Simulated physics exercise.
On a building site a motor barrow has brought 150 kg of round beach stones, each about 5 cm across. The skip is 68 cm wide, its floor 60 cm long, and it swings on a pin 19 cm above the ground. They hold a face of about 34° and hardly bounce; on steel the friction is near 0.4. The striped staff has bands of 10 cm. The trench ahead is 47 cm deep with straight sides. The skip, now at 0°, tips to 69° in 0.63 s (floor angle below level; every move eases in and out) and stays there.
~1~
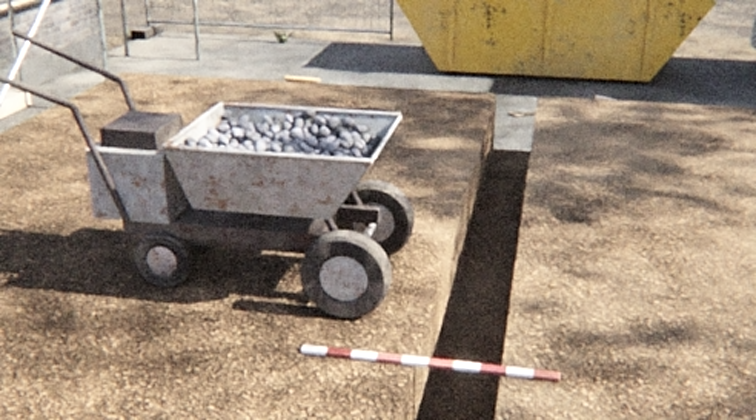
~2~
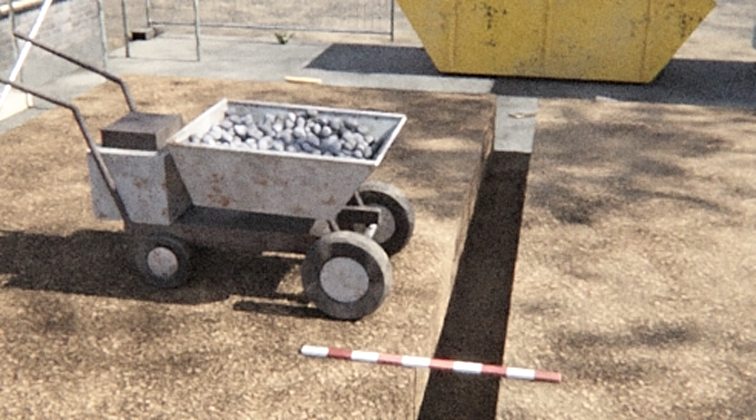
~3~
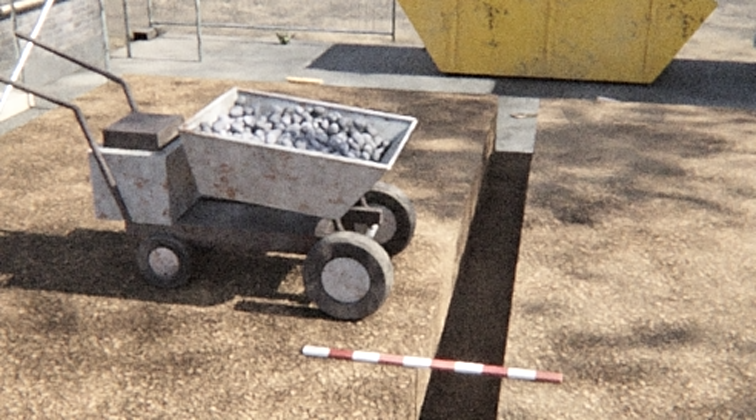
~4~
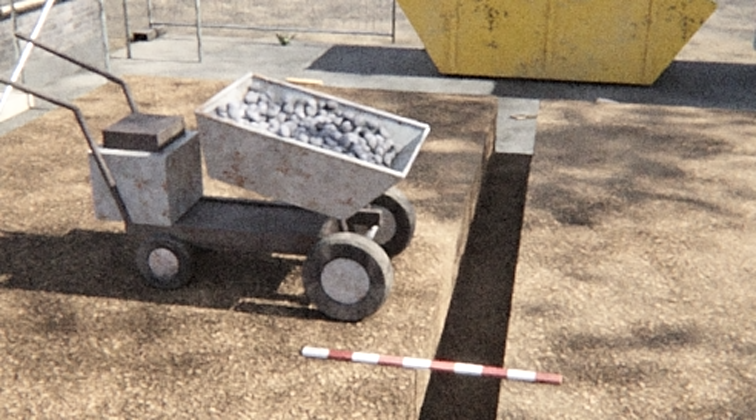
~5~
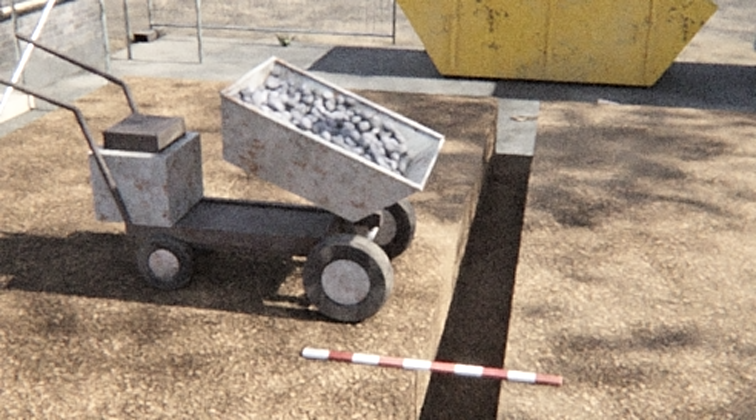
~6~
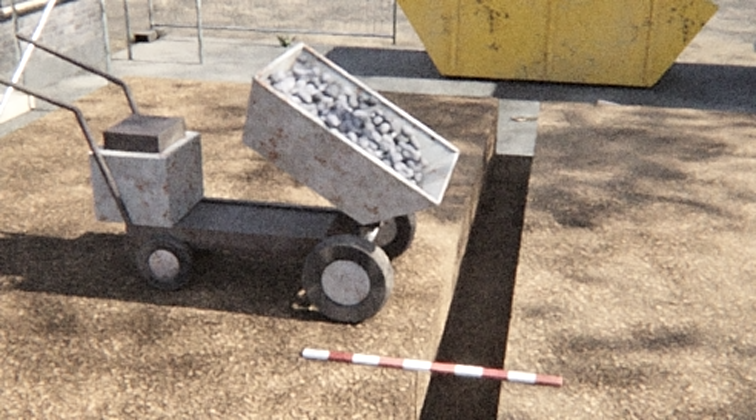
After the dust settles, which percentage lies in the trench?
Some 26 per cent of it.
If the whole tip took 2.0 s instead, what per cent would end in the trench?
In that case some 50 per cent.
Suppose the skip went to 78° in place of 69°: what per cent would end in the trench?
It would be near 20 per cent.
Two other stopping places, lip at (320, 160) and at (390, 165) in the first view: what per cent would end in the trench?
First some 60, then 15 per cent.
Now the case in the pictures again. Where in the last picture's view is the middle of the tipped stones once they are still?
Around (578, 306).
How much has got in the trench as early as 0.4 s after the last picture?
About 5 per cent by then.
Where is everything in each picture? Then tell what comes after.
The first frame shows lip at (372, 162), floor tilted 0°, highest stones at (304, 125).
In the second frame, the skip is at 2°, its lip at (376, 164); the top of the load is at (273, 122).
In the third frame, the skip is at 7°, its lip at (388, 168); the top of the load is at (249, 116).
The fourth frame shows lip at (403, 177), floor tilted 14°, highest stones at (254, 102).
In the fifth frame, the skip is at 22°, its lip at (421, 189); the top of the load is at (272, 86).
In the sixth frame, the skip is at 32°, its lip at (438, 204); the top of the load is at (296, 73).
Then, 0.2 s after the last picture the floor is at 58°, 100 % in the skip; the foremost stones are at (455, 214).
Then, 0.4 s after the last picture the floor is at 69°, 72 % in the skip, 7 % in the trench, 21 % past the trench; the foremost stones are at (564, 310).
Then, 0.8 s after the last picture the floor is at 69°, 17 % in the skip, 8 % in the trench, 74 % past the trench; the foremost stones are past the picture's edge.
Then, 2.7 s after the last picture the floor is at 69°, 0 % in the skip, 26 % in the trench, 74 % past the trench; the foremost stones are past the picture's edge.
